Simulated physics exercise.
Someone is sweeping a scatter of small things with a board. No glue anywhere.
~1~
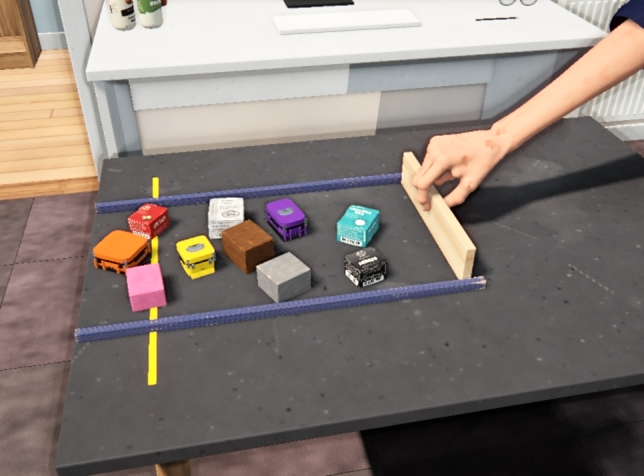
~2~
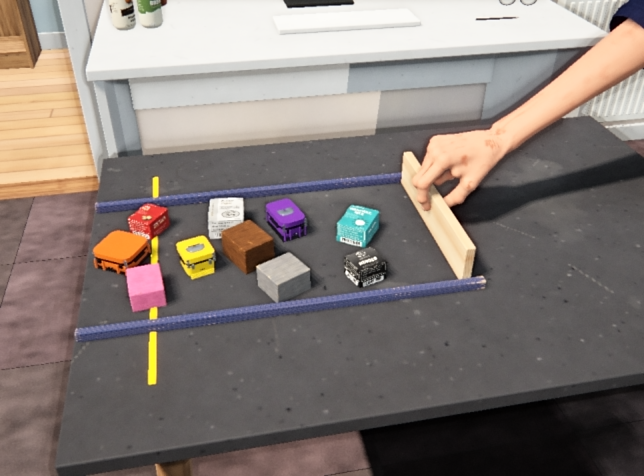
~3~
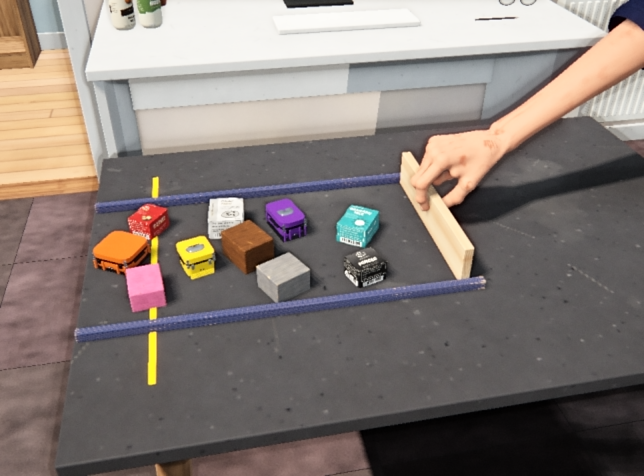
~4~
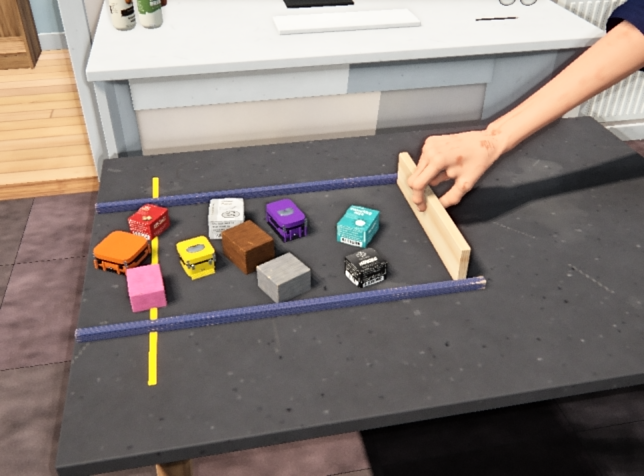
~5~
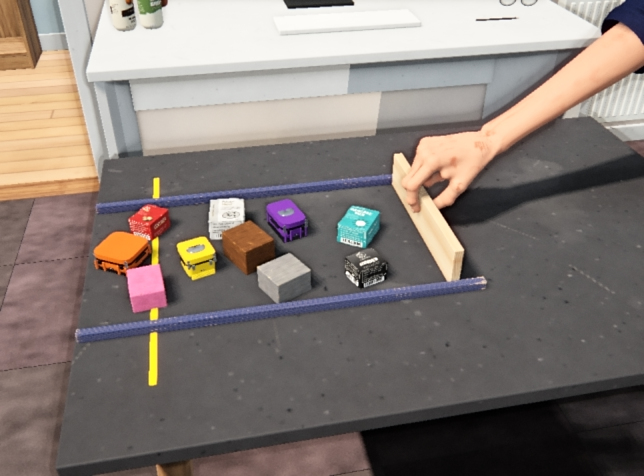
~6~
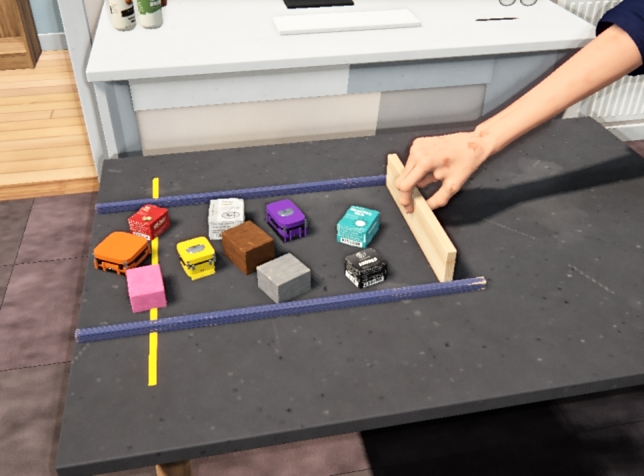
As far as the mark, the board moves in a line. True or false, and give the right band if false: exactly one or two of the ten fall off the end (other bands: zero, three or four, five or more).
False, three or four fall off.
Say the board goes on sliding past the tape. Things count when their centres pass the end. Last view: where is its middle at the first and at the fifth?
At (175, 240) for the first, at (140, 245) for the fifth.
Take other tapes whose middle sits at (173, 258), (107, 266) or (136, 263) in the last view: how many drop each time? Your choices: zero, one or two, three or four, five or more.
First one to two, then five or over, and last five or over.
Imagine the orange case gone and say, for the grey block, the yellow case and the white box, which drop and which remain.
Grey block: Still there. Yellow case: Over the edge. White box: Still there.
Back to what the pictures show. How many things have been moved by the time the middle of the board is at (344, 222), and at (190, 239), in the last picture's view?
At the first spot the count is 2, and at the second it is 10.
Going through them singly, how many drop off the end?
The answer: 3 exactly.
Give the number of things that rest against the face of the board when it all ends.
Number in contact with it: 4.
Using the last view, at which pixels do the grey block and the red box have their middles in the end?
Final positions - grey block around (96, 308), red box around (96, 226).
Soon after, none off yet; orange case at rest near (123, 254); pink block at rest near (146, 288); red box at rest near (150, 222).
Then, none off yet; orange case at rest near (121, 254); pink block moving near (136, 290); red box at rest near (150, 222).
At rest, the number that fall off is three or four; fallen, yellow case, pink block and orange case.
